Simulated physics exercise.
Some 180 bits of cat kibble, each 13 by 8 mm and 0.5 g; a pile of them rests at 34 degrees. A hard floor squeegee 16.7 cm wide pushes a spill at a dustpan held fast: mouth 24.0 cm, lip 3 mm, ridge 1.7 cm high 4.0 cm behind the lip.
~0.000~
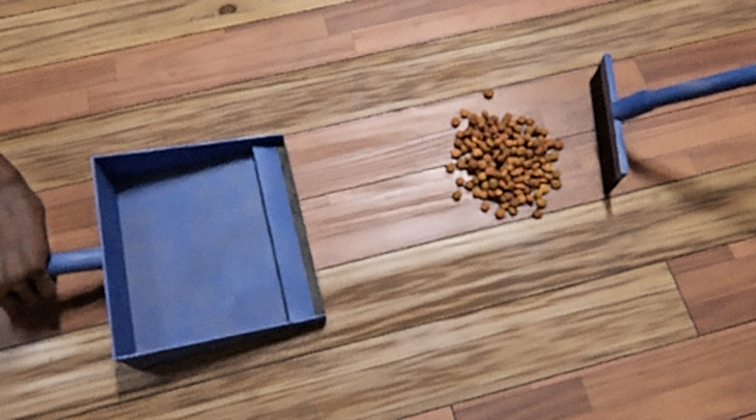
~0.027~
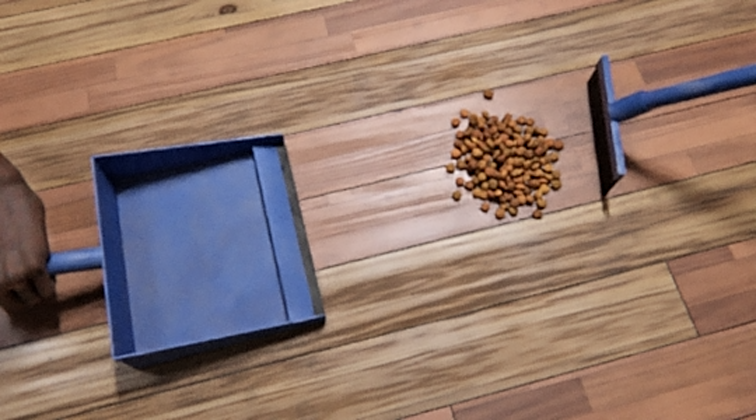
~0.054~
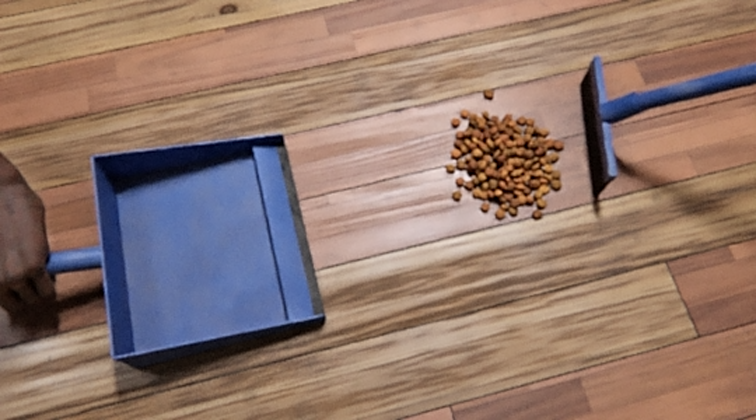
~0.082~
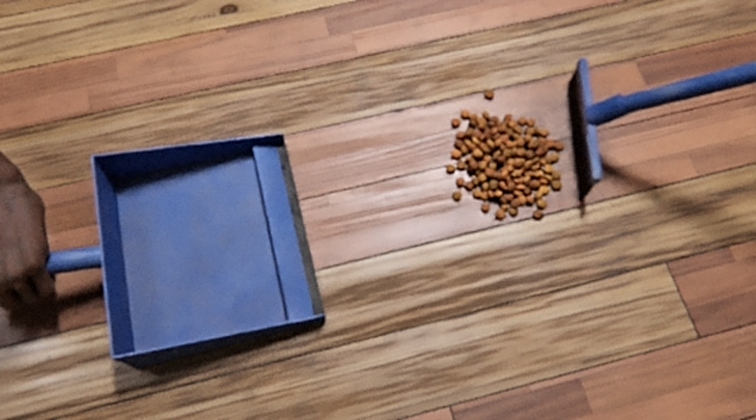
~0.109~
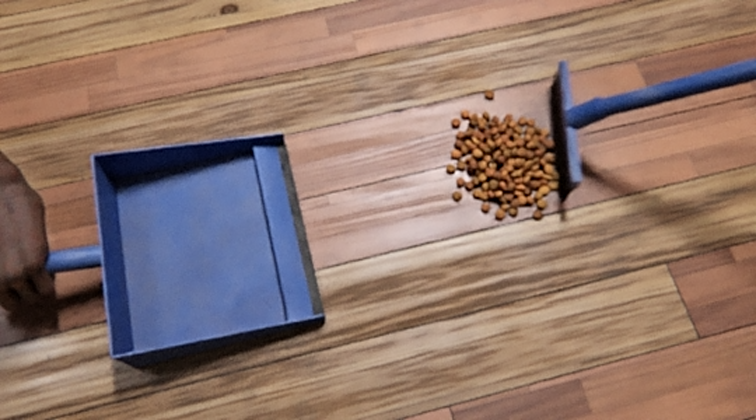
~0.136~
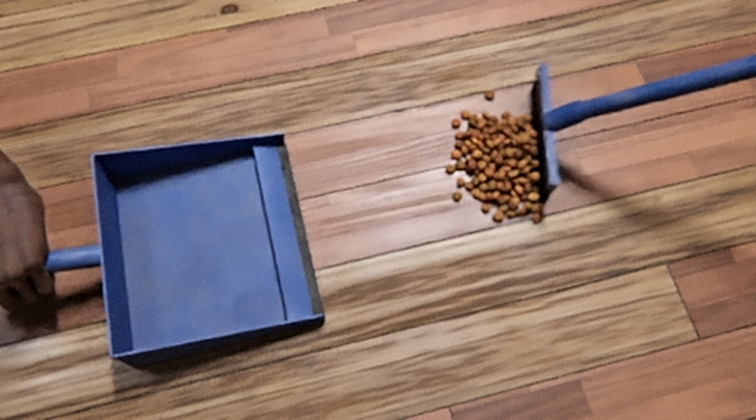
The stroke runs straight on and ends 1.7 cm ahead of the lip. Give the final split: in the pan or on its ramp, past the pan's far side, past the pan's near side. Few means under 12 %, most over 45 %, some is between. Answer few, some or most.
Pan: Some, far side: Some, near side: Few.
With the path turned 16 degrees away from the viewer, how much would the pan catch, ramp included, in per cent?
It would be near 10 per cent.
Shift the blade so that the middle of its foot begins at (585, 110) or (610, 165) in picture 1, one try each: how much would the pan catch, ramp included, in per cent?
About 20 and 25 per cent.
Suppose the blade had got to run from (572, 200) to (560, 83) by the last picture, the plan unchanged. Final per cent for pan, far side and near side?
Pan 15, far 5, near 0.
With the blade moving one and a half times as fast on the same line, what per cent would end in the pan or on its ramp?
It would be near 45 per cent.
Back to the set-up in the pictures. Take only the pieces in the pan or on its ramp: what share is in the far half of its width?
About 80 per cent.
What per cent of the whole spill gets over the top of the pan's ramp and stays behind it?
About 10 per cent.
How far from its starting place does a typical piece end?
Some 28 cm.
After 0.29 s, middle of the blade 16 cm from the lip; 0 % over the lip, far side 10 %, near side 0 %.
After 0.38 s, middle of the blade 8 cm from the lip; 0 % over the lip, far side 20 %, near side 0 %.
After 0.62 s, middle of the blade 4 cm from the lip; 35 % over the lip, far side 25 %, near side 0 %.
In the end, at 1.2 s, pan 30 %, far side 25 %, near side 0 %, in front of the lip or behind the blade 45 %.
